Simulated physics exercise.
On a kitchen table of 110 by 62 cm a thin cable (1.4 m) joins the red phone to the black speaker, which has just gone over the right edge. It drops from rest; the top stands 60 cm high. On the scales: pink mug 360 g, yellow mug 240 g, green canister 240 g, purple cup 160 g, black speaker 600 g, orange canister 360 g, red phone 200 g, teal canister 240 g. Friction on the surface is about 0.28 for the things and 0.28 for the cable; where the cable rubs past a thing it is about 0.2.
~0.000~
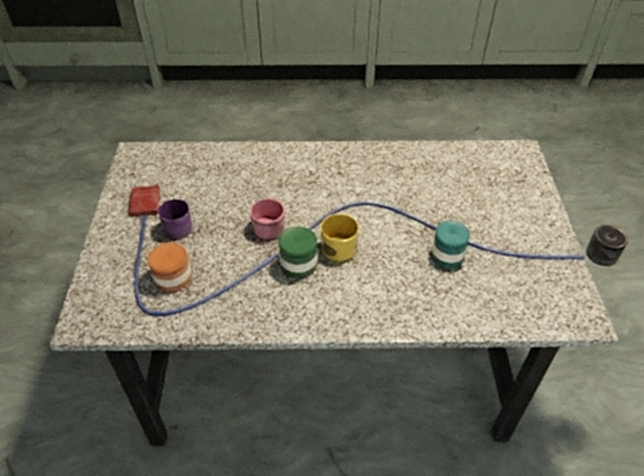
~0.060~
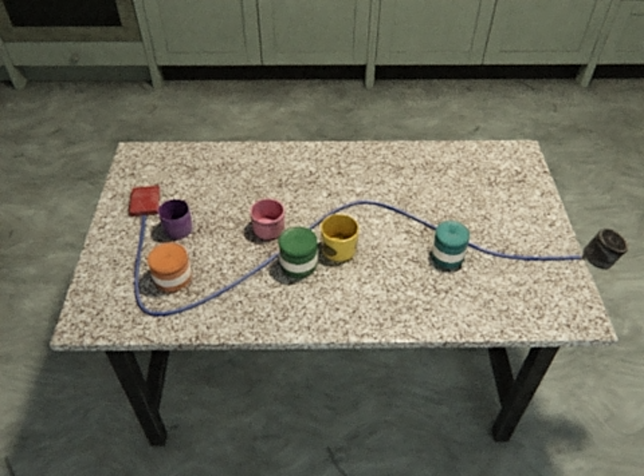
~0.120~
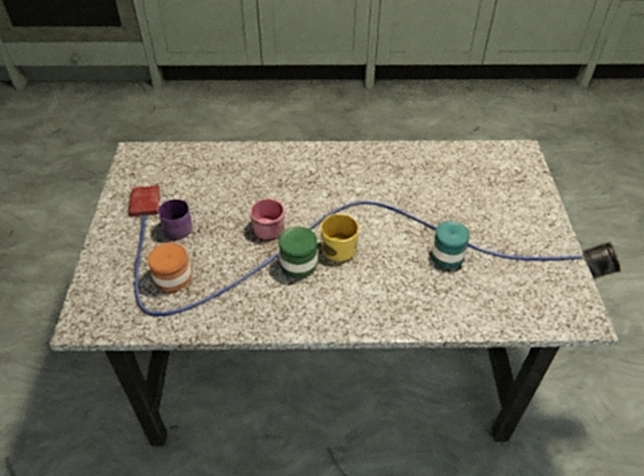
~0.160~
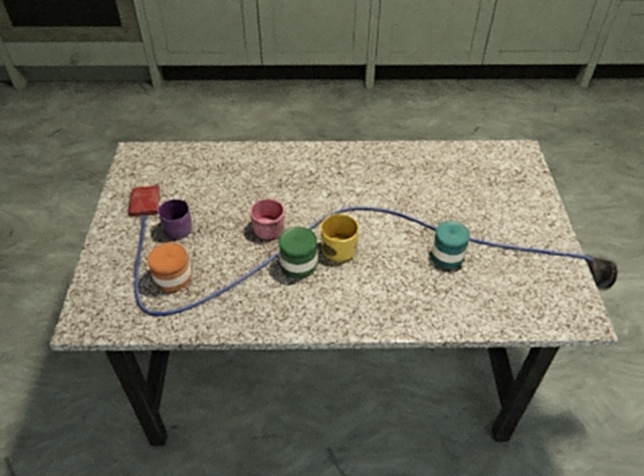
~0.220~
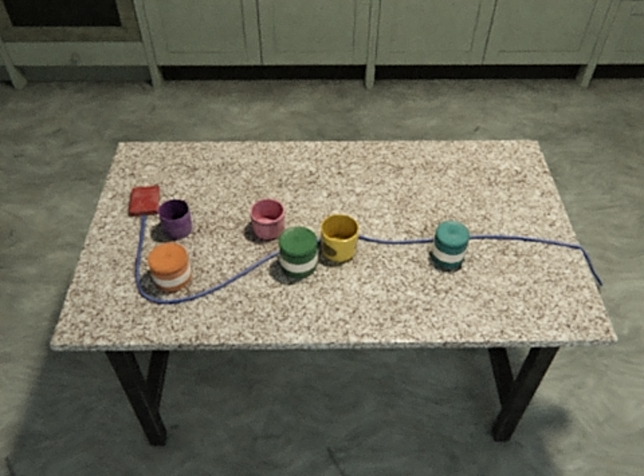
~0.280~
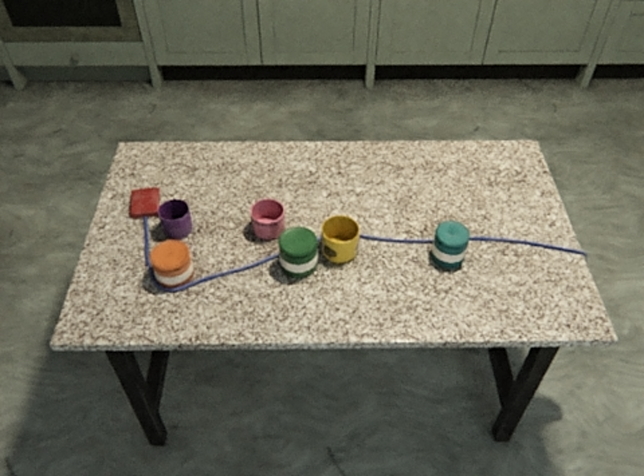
A small black object tipped and dropped out of sight past the table's right edge, pulling the blue cord straighter among the cups and canisters, while the red item at left barely shifted.
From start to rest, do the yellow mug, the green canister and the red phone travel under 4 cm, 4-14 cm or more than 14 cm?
The yellow mug moves a moderate way, the green canister barely shifts, the red phone ends far away.
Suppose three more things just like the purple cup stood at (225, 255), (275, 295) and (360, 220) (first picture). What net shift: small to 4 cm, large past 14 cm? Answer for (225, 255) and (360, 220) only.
In turn: Middling, large.
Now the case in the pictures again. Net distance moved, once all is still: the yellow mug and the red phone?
About: Yellow mug 6 cm, red phone 60 cm.
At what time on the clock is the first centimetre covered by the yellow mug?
About: Yellow mug 0.32 s.
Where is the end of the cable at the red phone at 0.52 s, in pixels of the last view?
Near (202, 247).
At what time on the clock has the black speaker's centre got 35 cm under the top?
About: 0.36 s.
By 0.5 s, the cable's tail end at (202, 247); red phone 21 cm off its start, yellow mug 6 cm off its start, orange canister 20 cm off its start.
By 0.7 s, the cable's tail end at (267, 308); red phone 46 cm off its start, yellow mug 6 cm off its start, orange canister 28 cm off its start.
By 1.0 s, the cable's tail end at (333, 292); red phone 55 cm off its start at (344, 305), yellow mug 6 cm off its start at (351, 248), orange canister 28 cm off its start at (253, 180).
By 1.2 s, the cable's tail end at (334, 291); red phone 55 cm off its start, yellow mug 6 cm off its start, green canister 1 cm off its start.
By 2.4 s, the cable's tail end at (334, 291); red phone 55 cm off its start at (344, 304), yellow mug 6 cm off its start at (351, 248), green canister 1 cm off its start at (302, 241), orange canister 28 cm off its start at (253, 180).
